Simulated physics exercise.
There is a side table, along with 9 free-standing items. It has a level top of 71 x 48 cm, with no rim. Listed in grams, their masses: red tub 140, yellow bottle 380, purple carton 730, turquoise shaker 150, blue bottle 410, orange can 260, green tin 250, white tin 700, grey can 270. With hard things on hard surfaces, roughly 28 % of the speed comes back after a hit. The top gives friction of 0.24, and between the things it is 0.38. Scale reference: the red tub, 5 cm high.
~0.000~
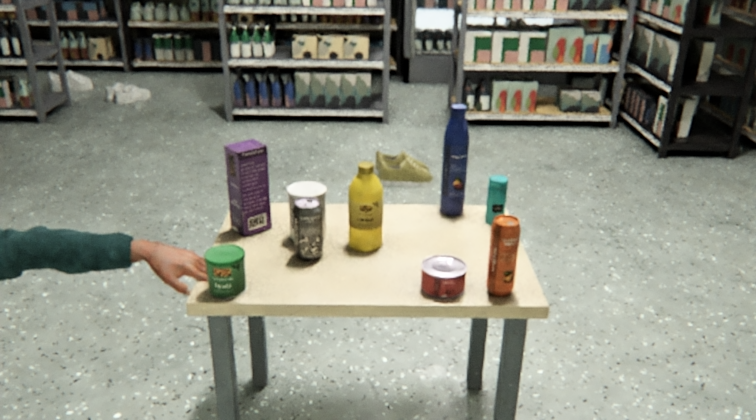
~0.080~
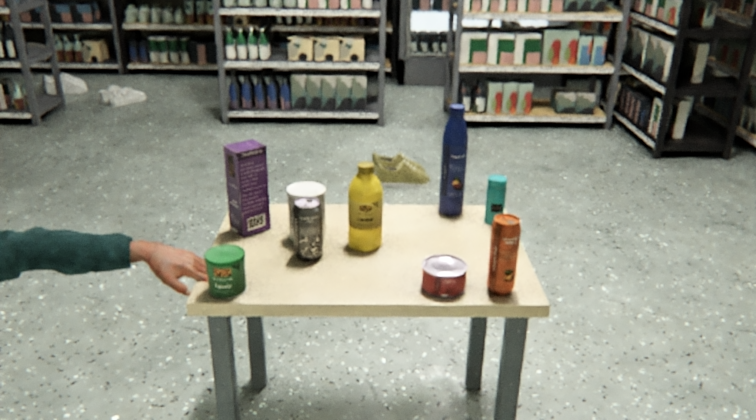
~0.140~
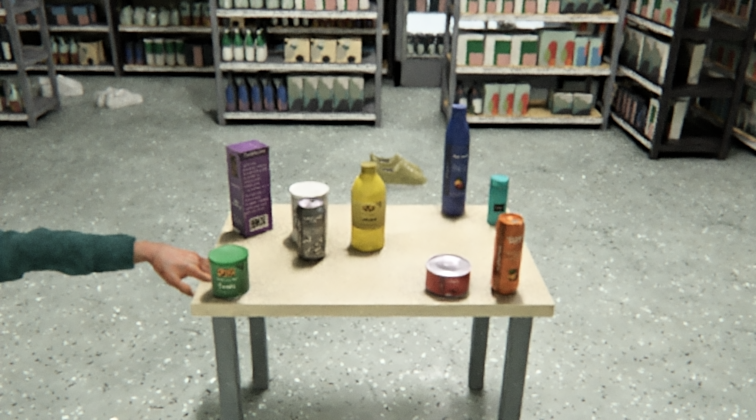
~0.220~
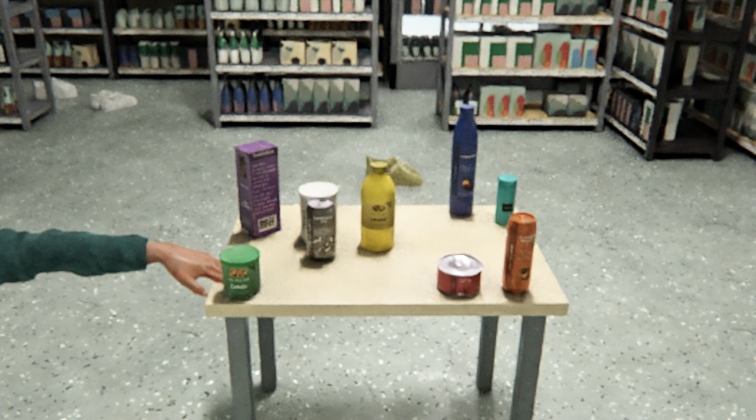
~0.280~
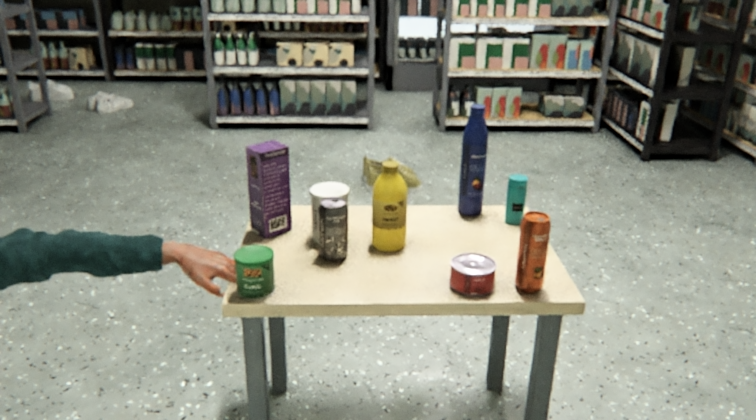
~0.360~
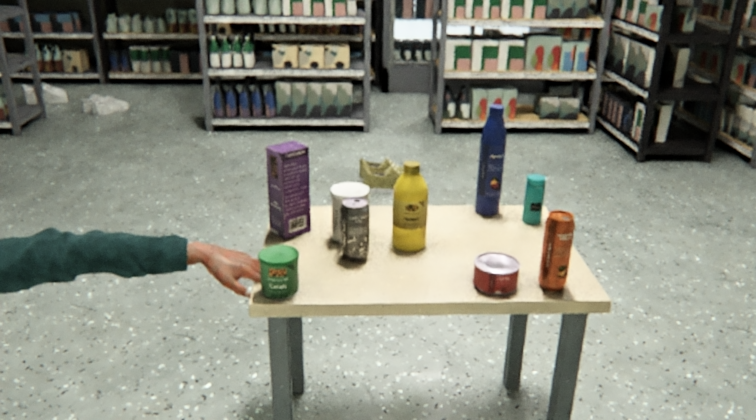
In a store aisle lined with stocked shelves, a hand in a green sleeve rests against a green tin at the left of a small table, then the table slides a short way right, carrying the assorted containers along.
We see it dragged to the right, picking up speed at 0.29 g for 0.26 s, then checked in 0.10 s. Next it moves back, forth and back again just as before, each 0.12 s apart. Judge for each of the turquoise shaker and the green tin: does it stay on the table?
My prediction: Turquoise shaker: Off; green tin: On.
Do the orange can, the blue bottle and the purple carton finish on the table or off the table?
Final state - the orange can ends out of bounds; the blue bottle ends out of bounds; the purple carton stays within bounds.
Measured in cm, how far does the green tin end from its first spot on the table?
Net distance near 6 cm.
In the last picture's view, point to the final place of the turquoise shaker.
It stops at about (498, 390).
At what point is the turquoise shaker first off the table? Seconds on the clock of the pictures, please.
0.6 s or so.
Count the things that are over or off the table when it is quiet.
It adds up to 3.
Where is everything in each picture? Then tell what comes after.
The first frame shows turquoise shaker (496, 201); green tin (226, 272).
The second frame shows purple carton (248, 188); blue bottle (454, 160).
The third frame shows table along by 1 cm; orange can (507, 255).
The fourth frame shows table along by 4 cm; grey can (321, 230); red tub (459, 275).
The fifth frame shows table along by 7 cm; yellow bottle (390, 205); purple carton (269, 190).
The sixth frame shows table along by 12 cm; turquoise shaker (534, 199) shifted 2 cm; green tin (280, 272) shifted 2 cm.
Around 0.76 s, table along by 7 cm; turquoise shaker now off the table; green tin shifted 7 cm near (299, 272); blue bottle at 49° to upright.
Around 1.16 s, table along by 2 cm; blue bottle now off the table; green tin shifted 4 cm near (259, 272); orange can at 39° to upright.
Around 1.76 s, table along by 5 cm; orange can now off the table; green tin shifted 10 cm near (302, 272); purple carton shifted 11 cm.
Finally (2.5 s), off the table, turquoise shaker, blue bottle and orange can; not toppled but over 5 cm from the start, yellow bottle, purple carton, green tin, white tin and grey can; the last one still in place (within 5 cm). In the last view, turquoise shaker near (498, 390), green tin near (259, 273).
